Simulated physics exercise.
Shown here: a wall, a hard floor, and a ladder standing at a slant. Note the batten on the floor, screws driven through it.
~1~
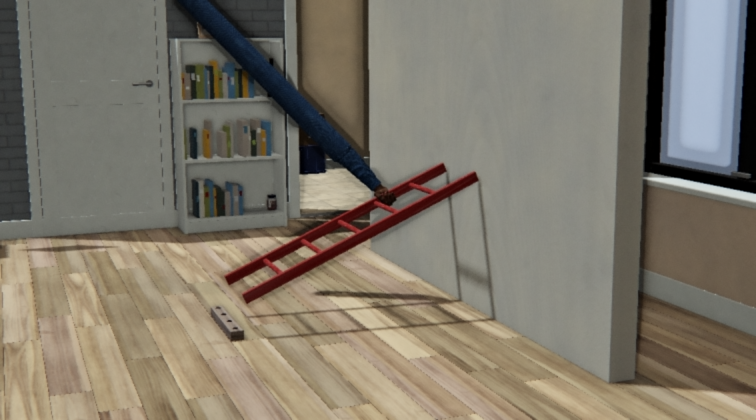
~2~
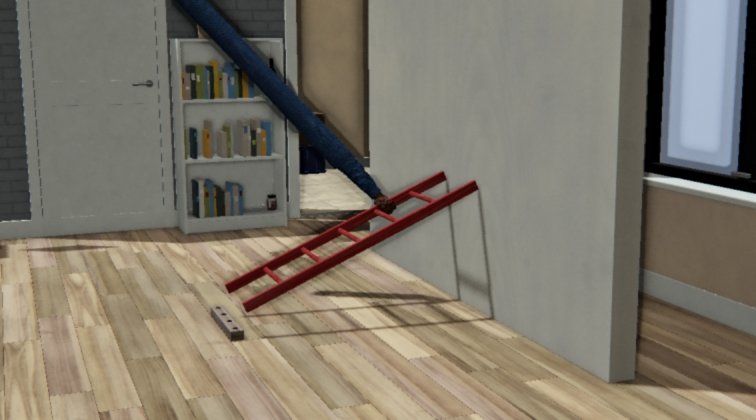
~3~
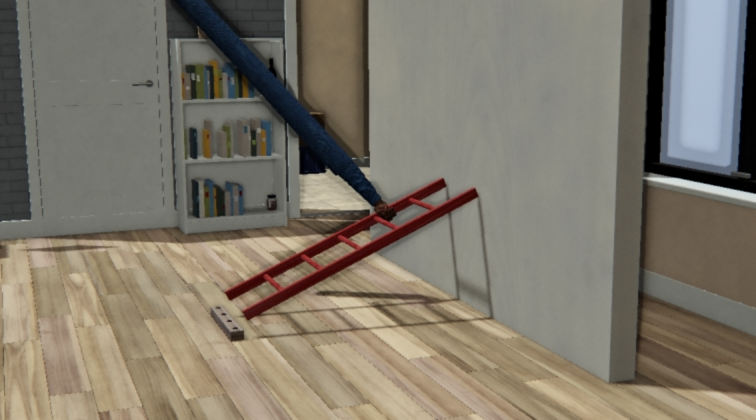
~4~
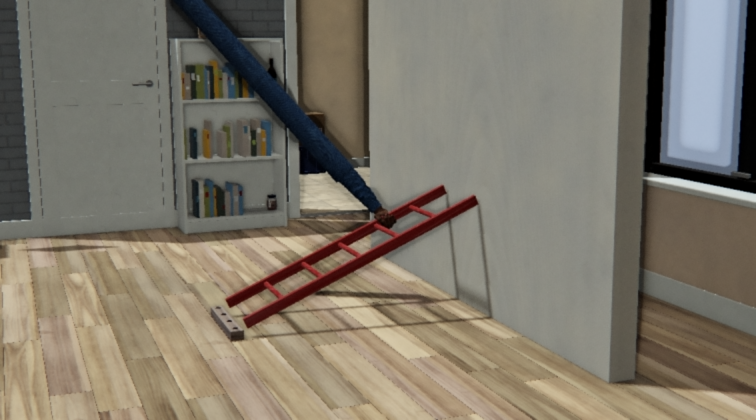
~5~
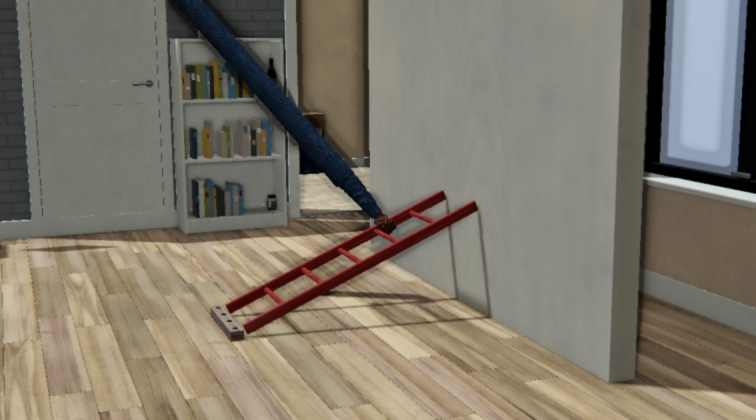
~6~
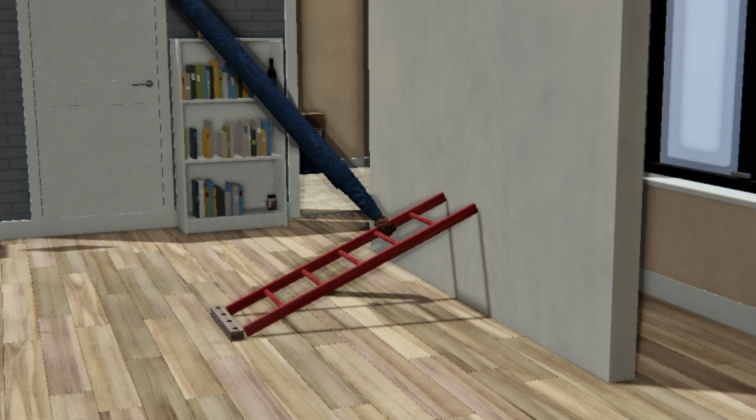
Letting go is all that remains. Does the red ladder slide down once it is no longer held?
No - does not shift.
Then, 0.18 s past the last view, red ladder moving near (351, 260).
Finally, the red ladder stays up, near (351, 261).
